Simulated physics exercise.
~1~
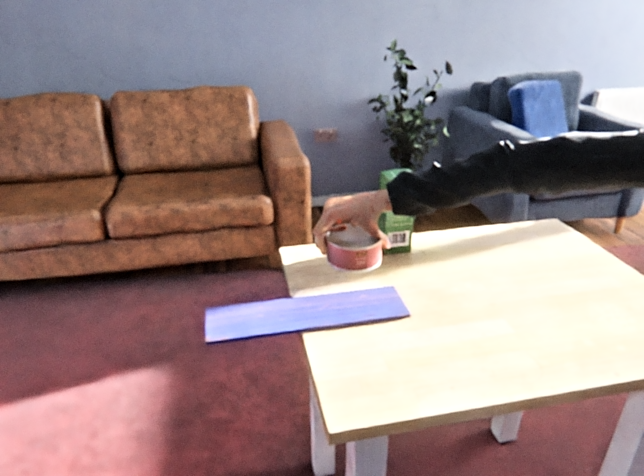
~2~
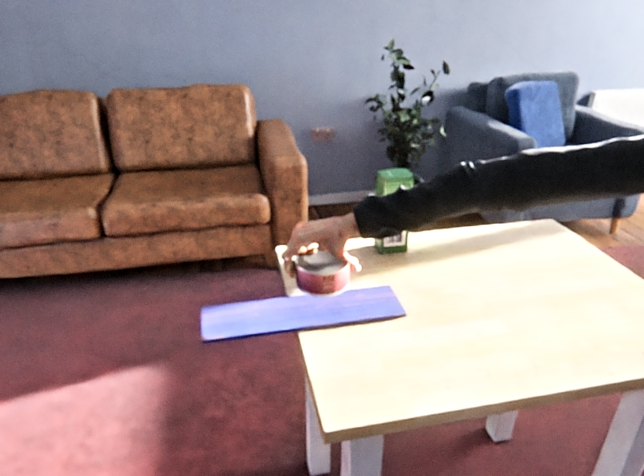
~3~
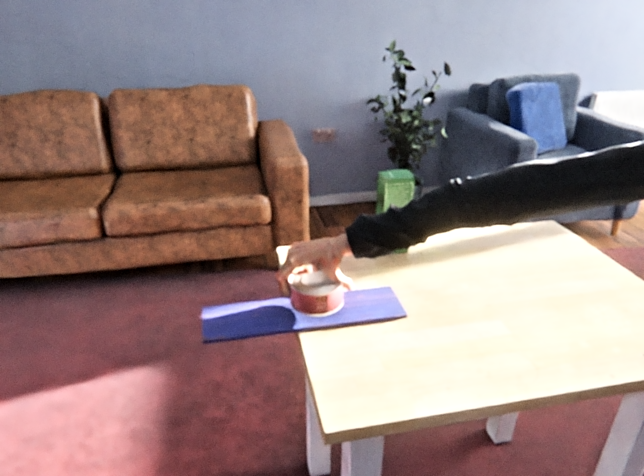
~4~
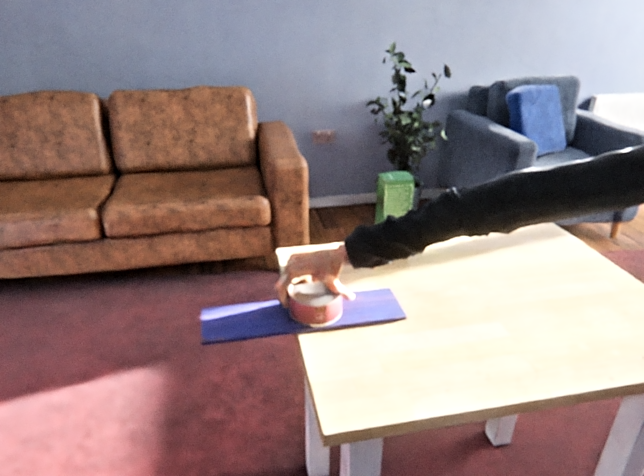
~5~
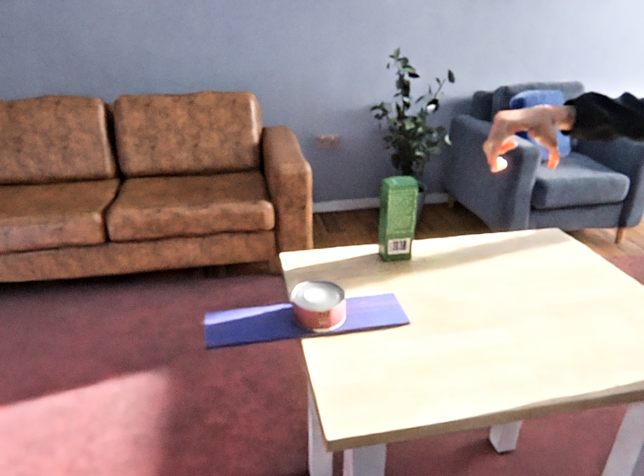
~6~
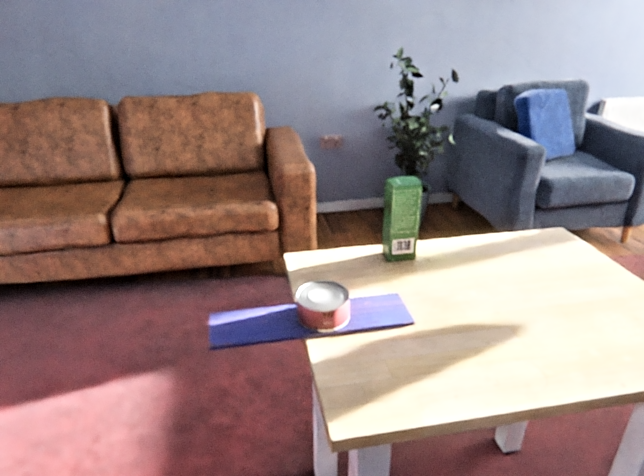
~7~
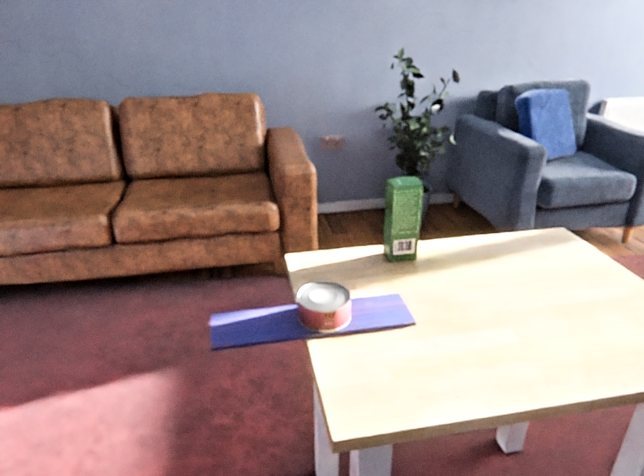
A hand sets a red tub on the overhanging blue plank, lets go, and it holds.
